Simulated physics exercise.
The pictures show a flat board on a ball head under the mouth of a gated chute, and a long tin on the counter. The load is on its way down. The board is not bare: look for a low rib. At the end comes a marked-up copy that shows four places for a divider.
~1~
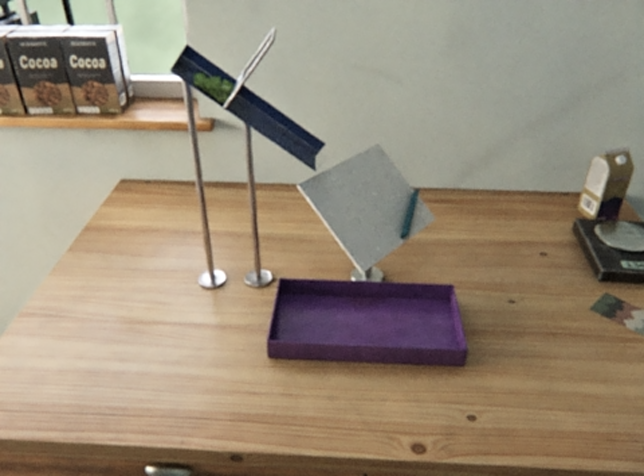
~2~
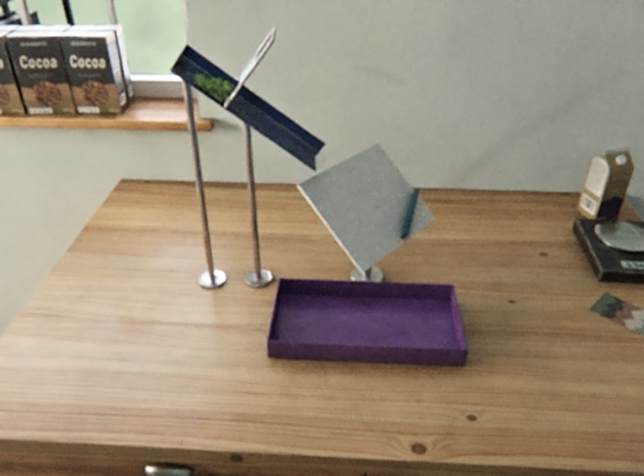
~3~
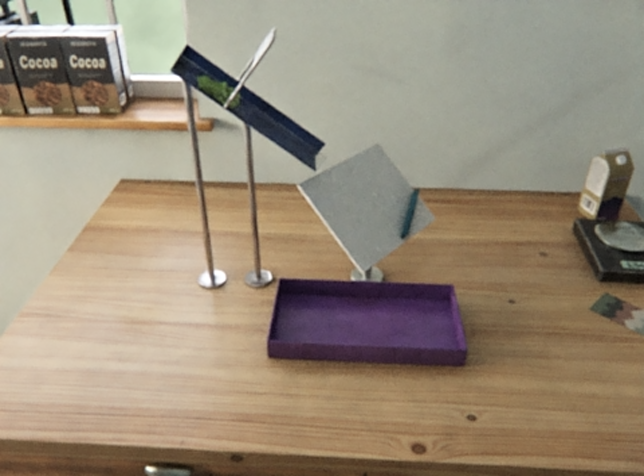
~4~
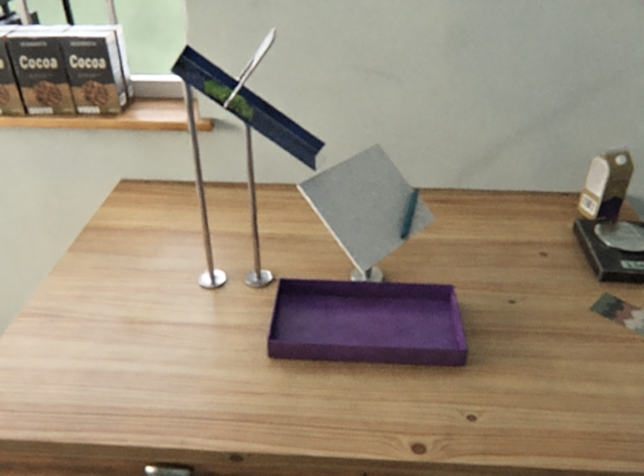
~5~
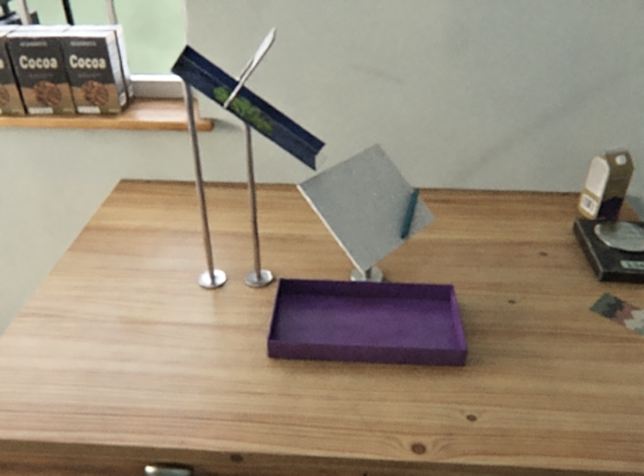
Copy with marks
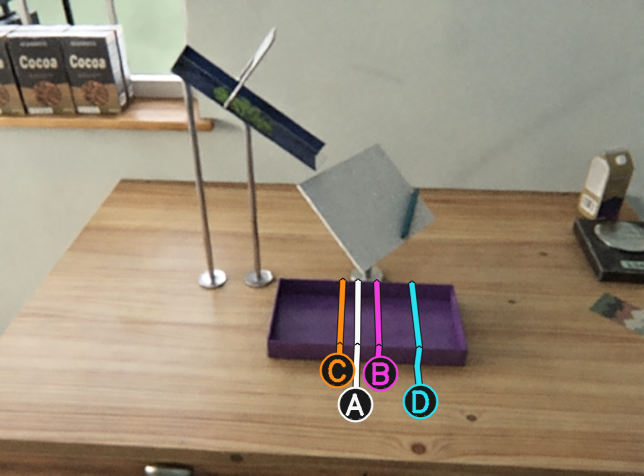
To begin with, a small heap of green peas sits behind a thin gate near the top of a sloping blue chute, above a tilted grey board and an empty purple tin. The gate swings aside, and the peas slide down past it to the right, reaching roughly halfway along the chute.
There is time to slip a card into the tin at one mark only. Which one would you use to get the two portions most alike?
D.
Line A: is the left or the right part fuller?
Right.
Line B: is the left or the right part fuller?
Right.
On the marked copy, line A crosses the front rim at (357, 345); line B crosses the front rim at (378, 346); line C crosses the front rim at (339, 344); line D crosses the front rim at (419, 347).
With A, of what is caught, not one piece on the left of the divider, every piece on the right.
With B, of what is caught, just a few on the left of the divider, almost all on the right.
With C, of what is caught, not one piece on the left of the divider, every piece on the right.
With D, of what is caught, roughly two thirds on the left of the divider, roughly a quarter on the right.
